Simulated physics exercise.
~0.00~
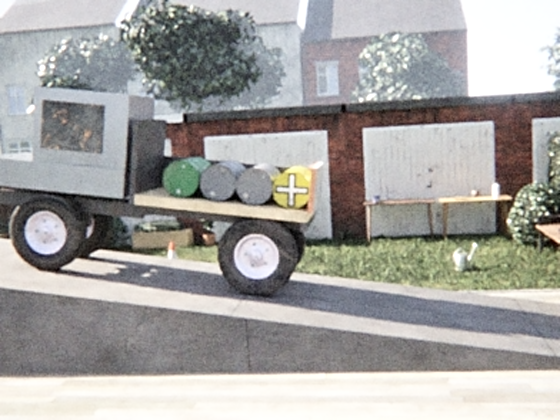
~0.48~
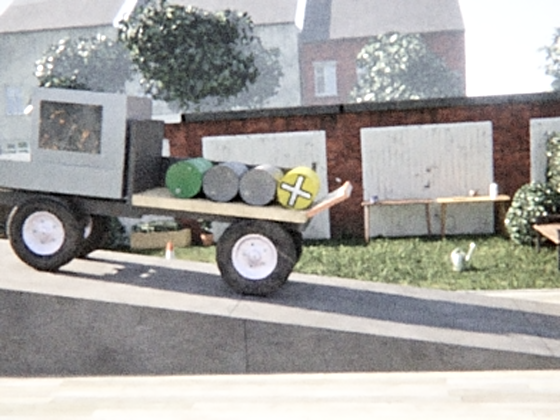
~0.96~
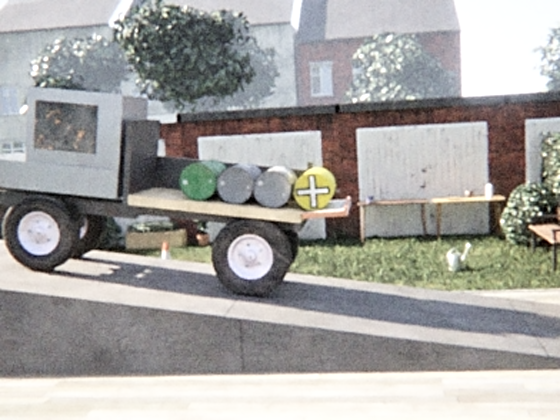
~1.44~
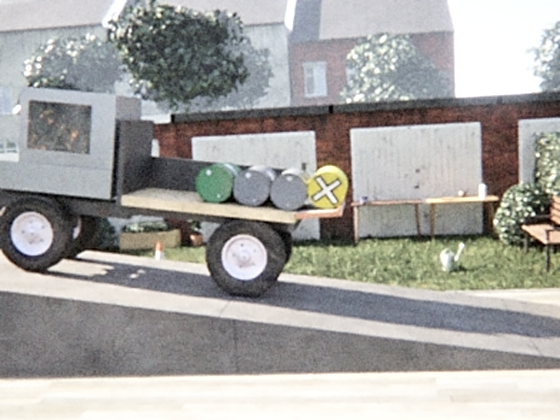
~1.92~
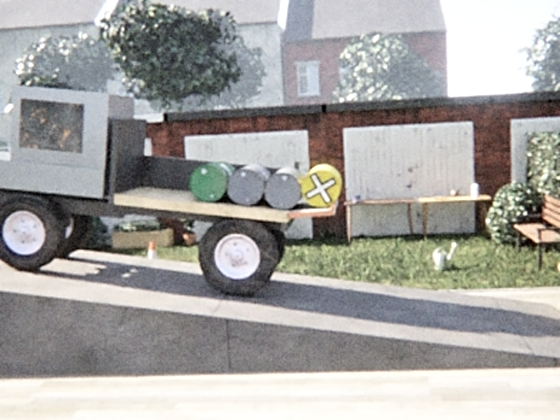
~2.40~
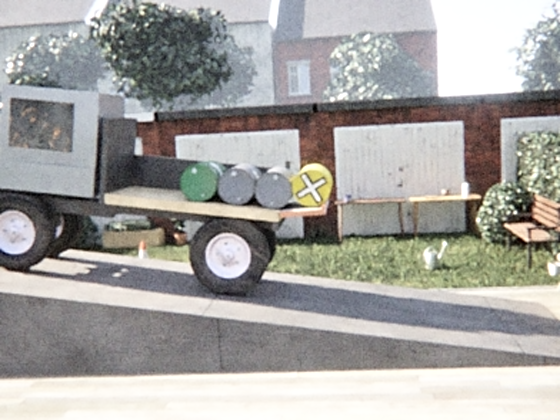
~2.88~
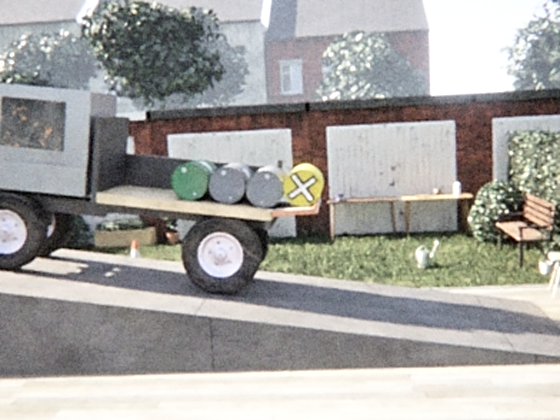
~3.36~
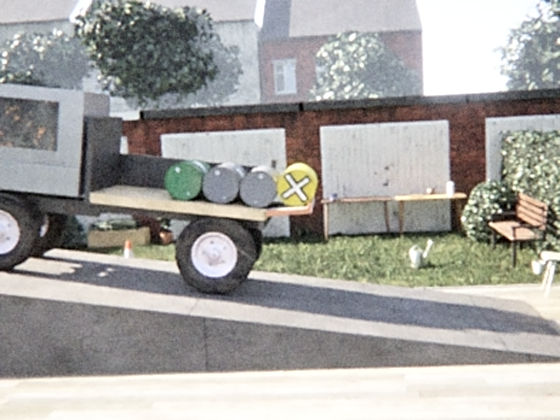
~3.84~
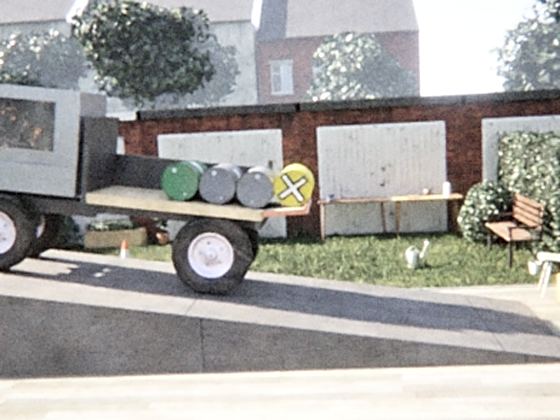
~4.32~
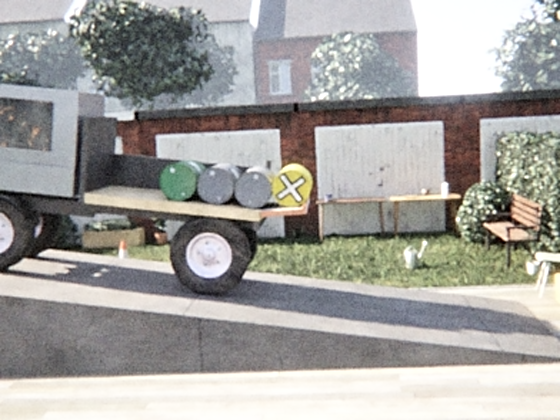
A grey pick-up stood on a slope as its tailgate swung down, and four drums on its open bed rolled a little to the right, until the white-crossed yellow one stopped on the lowered gate and the green one stayed on the bed, none falling off.
